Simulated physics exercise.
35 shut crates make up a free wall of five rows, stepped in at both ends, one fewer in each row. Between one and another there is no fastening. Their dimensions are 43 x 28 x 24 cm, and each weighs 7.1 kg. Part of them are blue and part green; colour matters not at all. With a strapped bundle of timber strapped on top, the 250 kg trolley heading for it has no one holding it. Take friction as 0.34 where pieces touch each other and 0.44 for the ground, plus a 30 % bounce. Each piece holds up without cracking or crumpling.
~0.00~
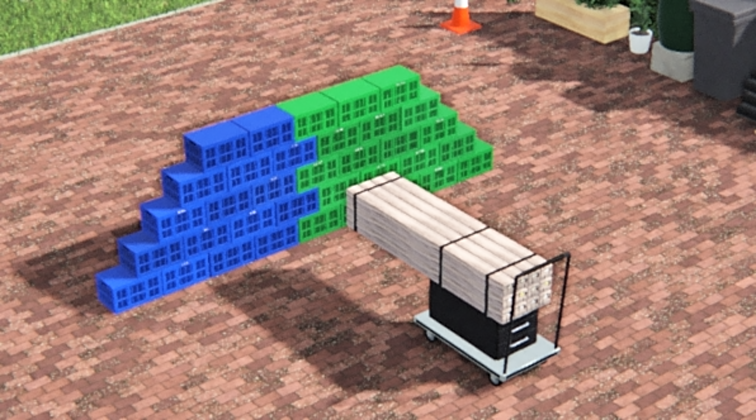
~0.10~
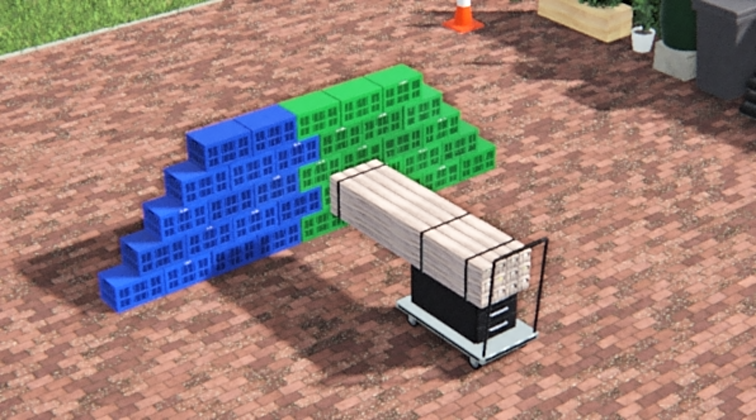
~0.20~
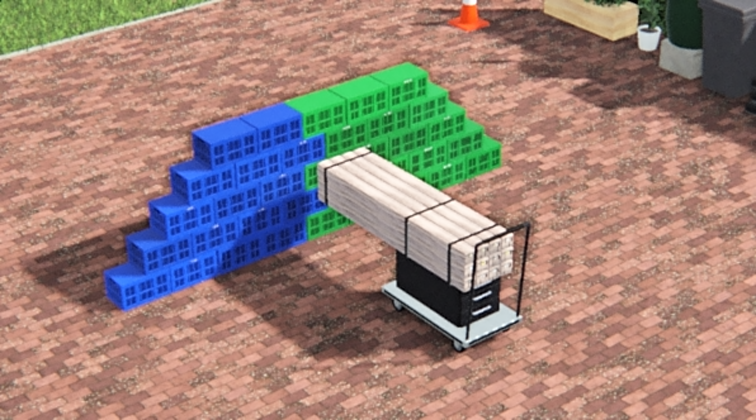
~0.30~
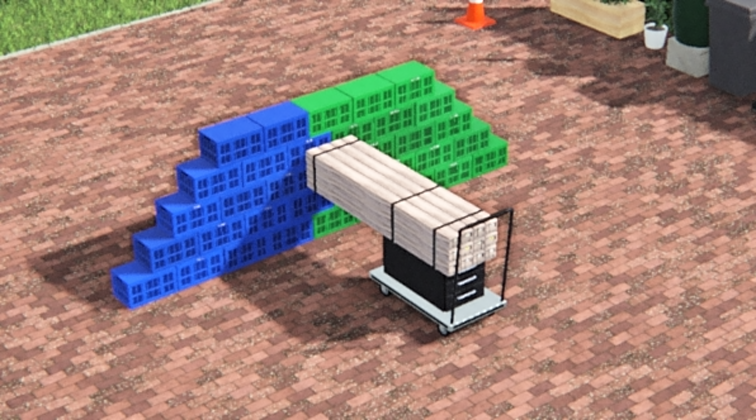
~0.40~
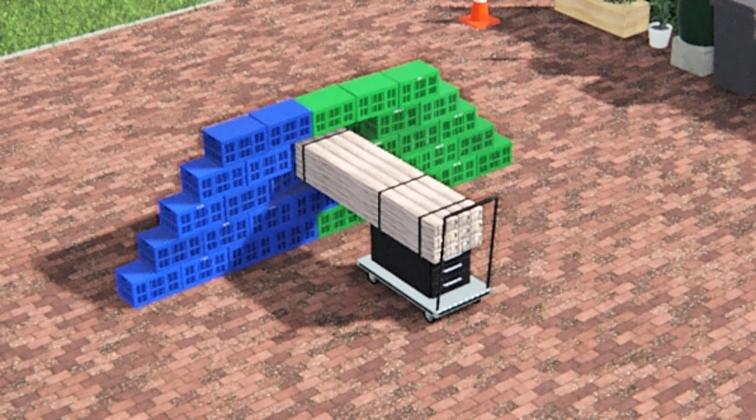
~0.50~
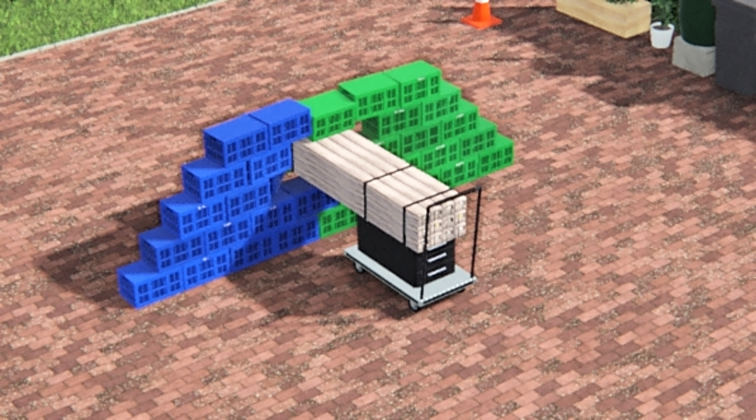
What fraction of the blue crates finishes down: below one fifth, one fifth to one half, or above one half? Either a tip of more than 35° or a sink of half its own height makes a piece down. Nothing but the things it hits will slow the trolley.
One fifth to one half.
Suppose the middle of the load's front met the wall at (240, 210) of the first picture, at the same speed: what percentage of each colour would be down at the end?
In that case green 10, blue 60 per cent.
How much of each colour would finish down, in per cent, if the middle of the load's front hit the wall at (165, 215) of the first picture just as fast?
That would leave green at 0 % and blue at 30 %.
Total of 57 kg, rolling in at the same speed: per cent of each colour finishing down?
That would leave green at 10 and blue at 40 per cent.
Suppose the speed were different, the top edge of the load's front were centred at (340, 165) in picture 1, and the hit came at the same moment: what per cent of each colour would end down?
Green 20%, blue 40%.
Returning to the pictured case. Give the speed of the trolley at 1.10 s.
1.3 m/s.
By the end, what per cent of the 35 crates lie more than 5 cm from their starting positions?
I make it 50 per cent.
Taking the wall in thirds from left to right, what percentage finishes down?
From the left: 20, then 50, then 0 percent.
By 0.78 s, load 94 cm past the wall's line, still rolling; 1 of the 16 blue crates down (3 of 35 in all colours); top blue crate moved 49 mm; top green crate moved 31 mm.
By 1.10 s, load 1.41 m past the wall's line, still rolling; 2 of the 16 blue crates down (4 of 35 in all colours); top blue crate tilted 6°; top green crate tilted 10°.
By 1.70 s, load 2.05 m past the wall's line, still rolling; 5 of the 16 blue crates down (8 of 35 in all colours); top blue crate tilted 40°, 16 cm lower; top green crate tilted 50°, 11 cm lower.
By 2.56 s, load 2.60 m past the wall's line, still rolling; 6 of the 16 blue crates down (9 of 35 in all colours); top blue crate on its side; top green crate on its side.
When it is over (3.9 s), load 2.86 m past the wall's line, stopped; 6 of the 16 blue crates down (9 of 35 in all colours); top blue crate 95 cm lower; top green crate on its side. That is 38 per cent. In pixels of the last frame, middles, top blue crate near (54, 290), top green crate near (372, 126).
